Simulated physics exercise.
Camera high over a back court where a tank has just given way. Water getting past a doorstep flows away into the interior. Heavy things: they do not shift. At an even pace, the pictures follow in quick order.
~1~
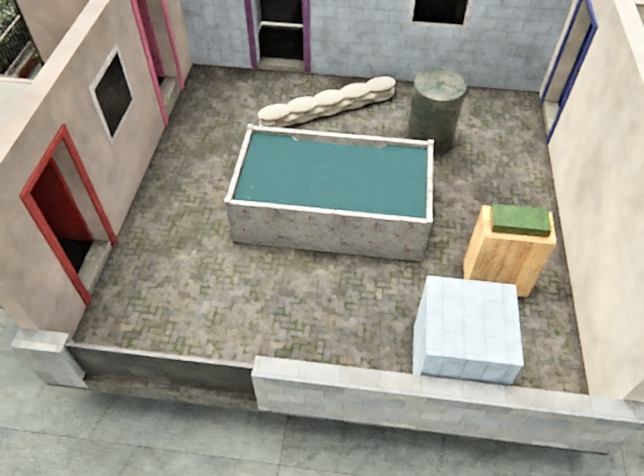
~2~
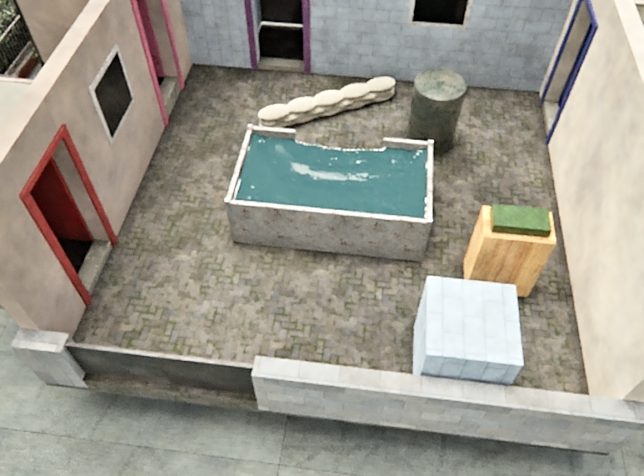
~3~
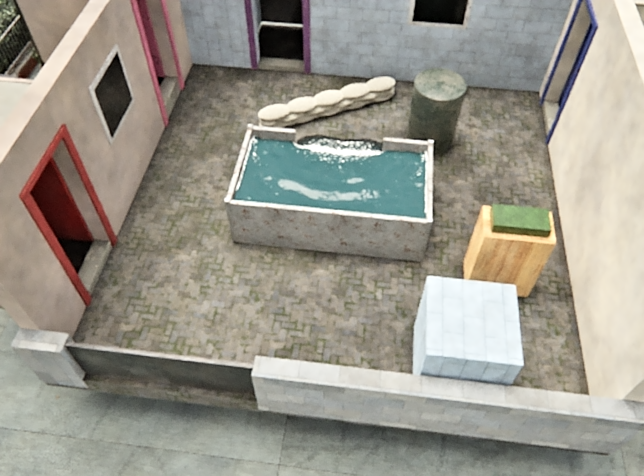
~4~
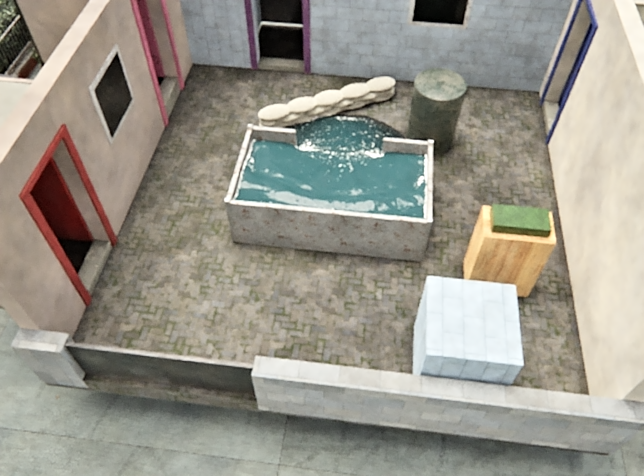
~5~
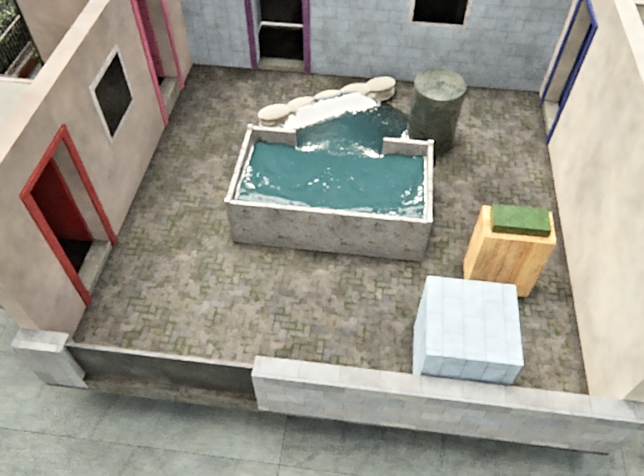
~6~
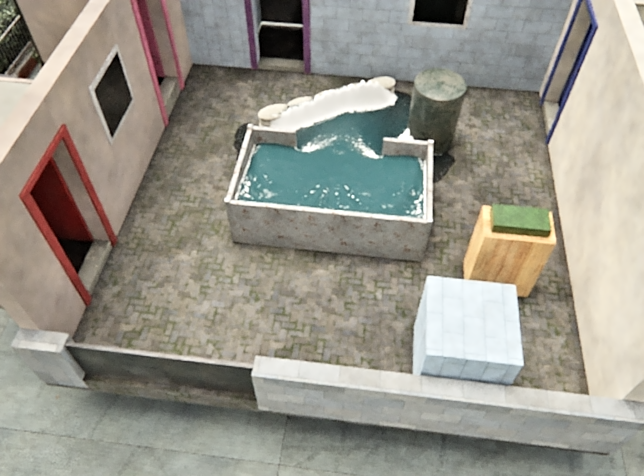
Back court with an open tank giving way on its far side, water pouring through the gap and spreading around a pale, lumpy barrier.
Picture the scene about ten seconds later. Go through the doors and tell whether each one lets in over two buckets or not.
Pink door: Within two buckets. Blue door: Exceeds two buckets. Purple door: Within two buckets. Red door: Within two buckets.
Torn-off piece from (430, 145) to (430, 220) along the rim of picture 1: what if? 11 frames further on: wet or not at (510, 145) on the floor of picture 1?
By then I'd expect it to be drenched.
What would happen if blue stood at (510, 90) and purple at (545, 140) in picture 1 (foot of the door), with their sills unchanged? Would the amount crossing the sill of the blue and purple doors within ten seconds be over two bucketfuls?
Note - blue door overshoots, purple door overshoots.
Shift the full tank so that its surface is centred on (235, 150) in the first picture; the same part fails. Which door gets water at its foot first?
Result: The purple-painted one.
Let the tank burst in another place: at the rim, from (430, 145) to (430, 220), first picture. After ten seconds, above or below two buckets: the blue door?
Well, the blue door crosses the line here.
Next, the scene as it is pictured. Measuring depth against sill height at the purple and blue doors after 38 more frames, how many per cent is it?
Respectively about 20 and 130 per cent.
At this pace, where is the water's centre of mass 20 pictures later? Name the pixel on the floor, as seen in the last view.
About (359, 163) in the last view.
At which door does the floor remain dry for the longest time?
I'd go with the one in red.
A moment on, water covers 25 % of the floor; the pink door not reached, the blue door not reached, the purple door not reached, the red door not reached.
Next, water covers 40 % of the floor; the pink door wet at the sill, nothing in, the blue door over two buckets in, the purple door wet at the sill, nothing in, the red door not reached.
Then, water covers 60 % of the floor; the pink door wet at the sill, nothing in, the blue door far over two buckets in, the purple door wet at the sill, nothing in, the red door wet at the sill, nothing in.
Later, water covers 85 % of the floor; the pink door wet at the sill, nothing in, the blue door far over two buckets in, the purple door wet at the sill, nothing in, the red door wet at the sill, nothing in.
In the end, water covers 95 % of the floor; the pink door wet at the sill, nothing in, the blue door far over two buckets in, the purple door wet at the sill, nothing in, the red door wet at the sill, nothing in.
